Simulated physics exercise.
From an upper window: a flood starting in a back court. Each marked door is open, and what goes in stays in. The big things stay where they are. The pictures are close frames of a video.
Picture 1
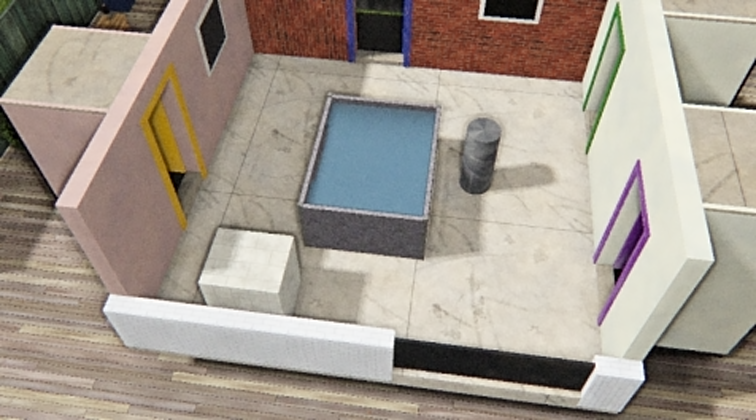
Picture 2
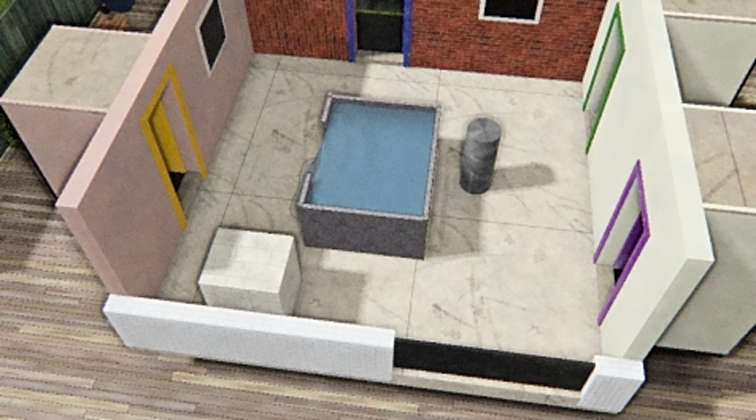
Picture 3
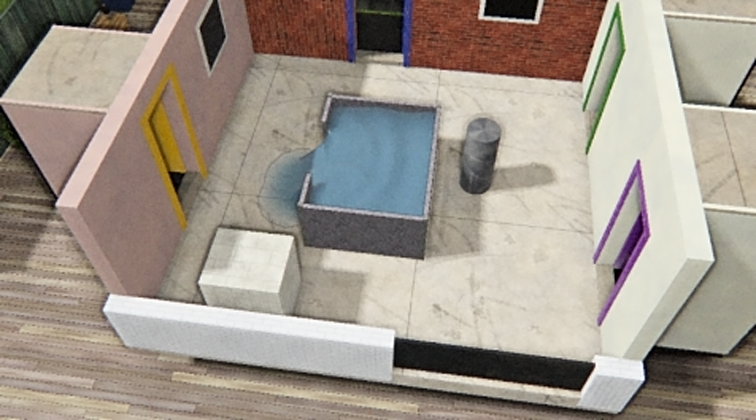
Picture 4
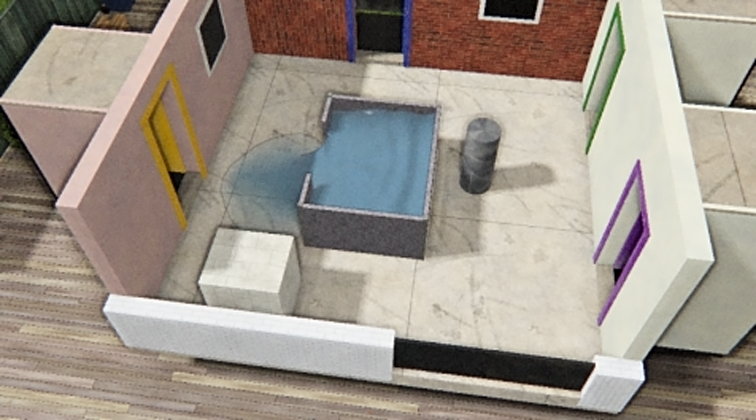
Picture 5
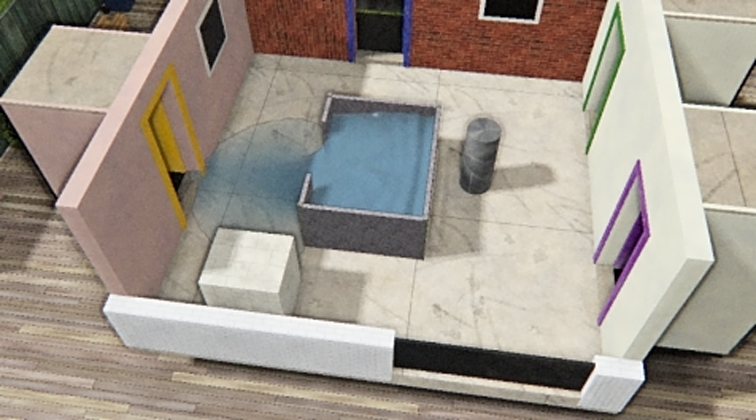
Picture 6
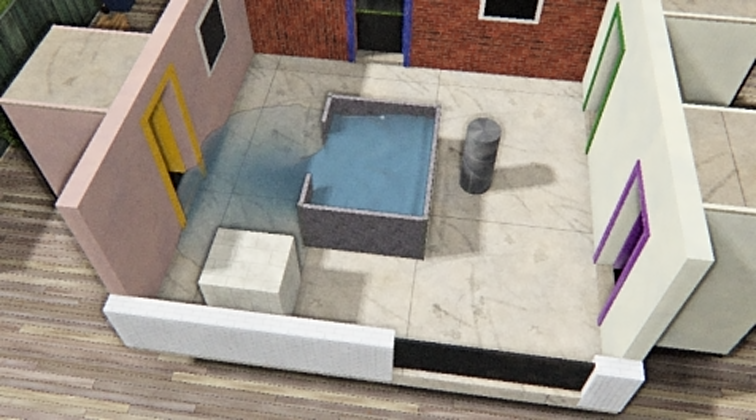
Water pouring from a gap in the left side of a raised tank, spreading across a pale courtyard floor toward the yellow-framed doorway.
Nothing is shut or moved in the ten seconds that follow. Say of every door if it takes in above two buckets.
In the end: The green door lets in a lot; the blue door admits no more than that; the yellow door lets in a lot; the purple door lets in a lot.
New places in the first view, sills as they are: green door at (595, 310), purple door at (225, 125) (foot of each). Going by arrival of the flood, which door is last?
That is the green one.
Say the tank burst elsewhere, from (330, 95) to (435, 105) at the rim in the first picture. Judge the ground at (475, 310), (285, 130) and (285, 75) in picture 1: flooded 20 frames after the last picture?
In turn: Free of water, flooded, awash.
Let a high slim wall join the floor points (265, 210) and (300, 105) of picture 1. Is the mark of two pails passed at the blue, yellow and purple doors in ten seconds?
My reading: The blue door takes more, the yellow door holds, the purple door goes over.
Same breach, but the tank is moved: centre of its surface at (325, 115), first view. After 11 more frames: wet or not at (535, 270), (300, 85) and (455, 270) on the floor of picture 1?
In turn: Not flooded, covered, no water.
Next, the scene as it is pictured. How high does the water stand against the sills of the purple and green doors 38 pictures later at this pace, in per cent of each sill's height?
Roughly 110 per cent, then 200 per cent.
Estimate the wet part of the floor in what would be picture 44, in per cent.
Some 90 per cent.
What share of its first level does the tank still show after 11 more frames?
Close to 48 %.
A moment on, water covers 25 % of the floor; the green door not reached, the blue door not reached, the yellow door far over two buckets in, the purple door not reached.
Next, water covers 30 % of the floor; the green door not reached, the blue door wet at the sill, nothing in, the yellow door far over two buckets in, the purple door not reached.
Then, water covers 60 % of the floor; the green door not reached, the blue door wet at the sill, nothing in, the yellow door far over two buckets in, the purple door not reached.
Later, water covers 90 % of the floor; the green door over two buckets in, the blue door wet at the sill, nothing in, the yellow door far over two buckets in, the purple door wet at the sill, nothing in.
In the end, water covers 100 % of the floor; the green door far over two buckets in, the blue door wet at the sill, nothing in, the yellow door far over two buckets in, the purple door over two buckets in.
